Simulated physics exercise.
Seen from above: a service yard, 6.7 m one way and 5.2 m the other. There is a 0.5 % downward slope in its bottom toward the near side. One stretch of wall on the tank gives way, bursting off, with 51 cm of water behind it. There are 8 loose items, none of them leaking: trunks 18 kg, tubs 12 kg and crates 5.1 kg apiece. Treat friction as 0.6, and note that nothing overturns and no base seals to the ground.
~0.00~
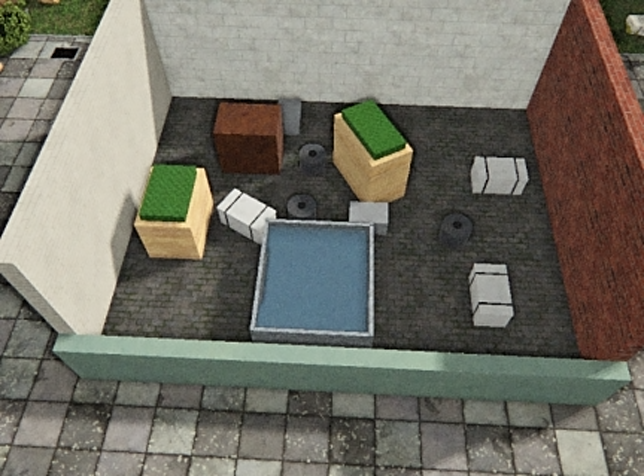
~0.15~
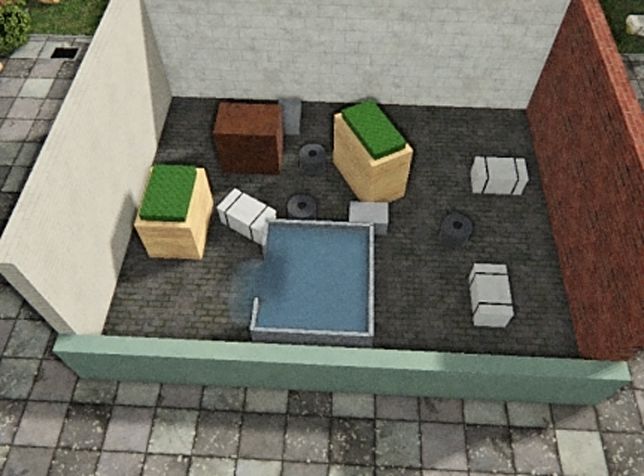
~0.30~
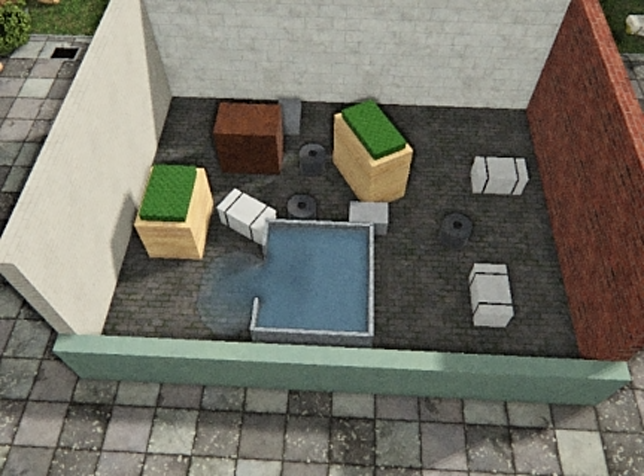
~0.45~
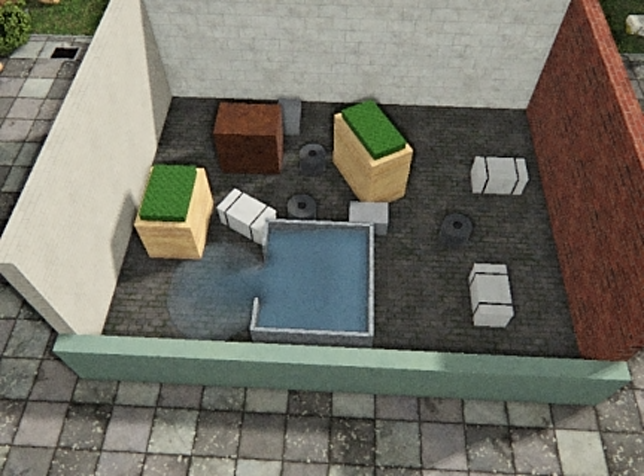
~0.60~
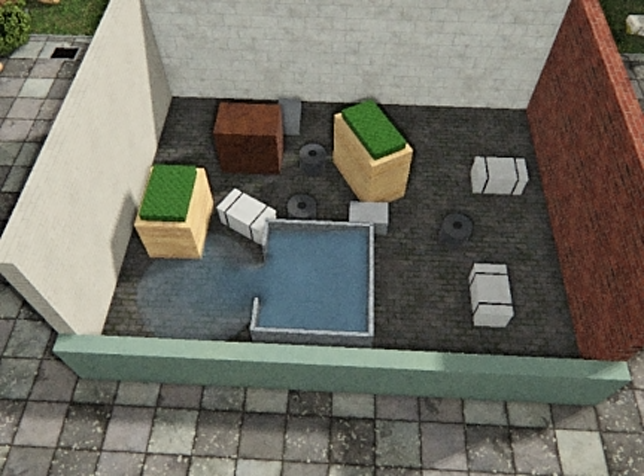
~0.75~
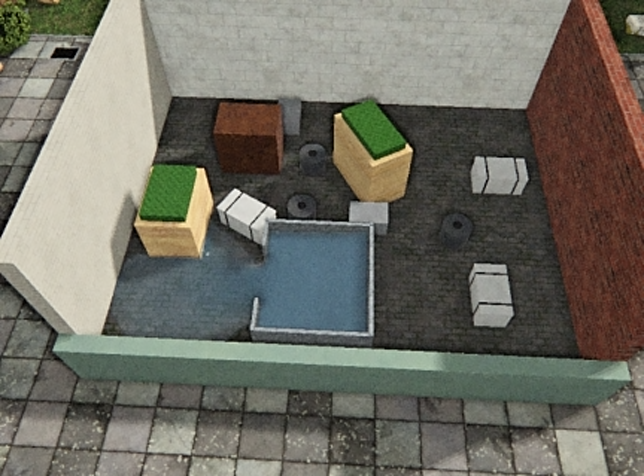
Water pouring through a gap in the left side of a square tank, spreading across the dark paving while crates and tubs stay still.
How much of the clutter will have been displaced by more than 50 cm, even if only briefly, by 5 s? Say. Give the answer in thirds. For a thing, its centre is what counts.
Under a third.
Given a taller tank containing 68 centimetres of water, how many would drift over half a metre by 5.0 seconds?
The count would be 1.
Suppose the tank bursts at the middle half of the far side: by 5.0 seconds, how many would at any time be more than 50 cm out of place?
The answer then is 4.
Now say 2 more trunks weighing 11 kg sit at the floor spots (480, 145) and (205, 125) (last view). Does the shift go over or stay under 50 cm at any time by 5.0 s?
In turn: Under, over.
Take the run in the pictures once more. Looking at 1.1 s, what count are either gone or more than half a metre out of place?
That would be 0.
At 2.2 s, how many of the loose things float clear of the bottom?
At that time, 0.
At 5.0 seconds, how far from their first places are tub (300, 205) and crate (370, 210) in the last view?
In turn: 0 cm, 5 cm.
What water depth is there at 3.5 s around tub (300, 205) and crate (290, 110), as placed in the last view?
Depth approx. 1 cm / 0 cm.
After 1.1 s 0 of 8 are over 50 cm from their spots; 0 afloat.
After 2.2 s 0 of 8 are over 50 cm from their spots; 0 afloat.
After 3.5 s 0 of 8 are over 50 cm from their spots; 0 afloat.
After 5.0 s 0 of 8 are over 50 cm from their spots, and 0 have been at some point; 0 afloat.
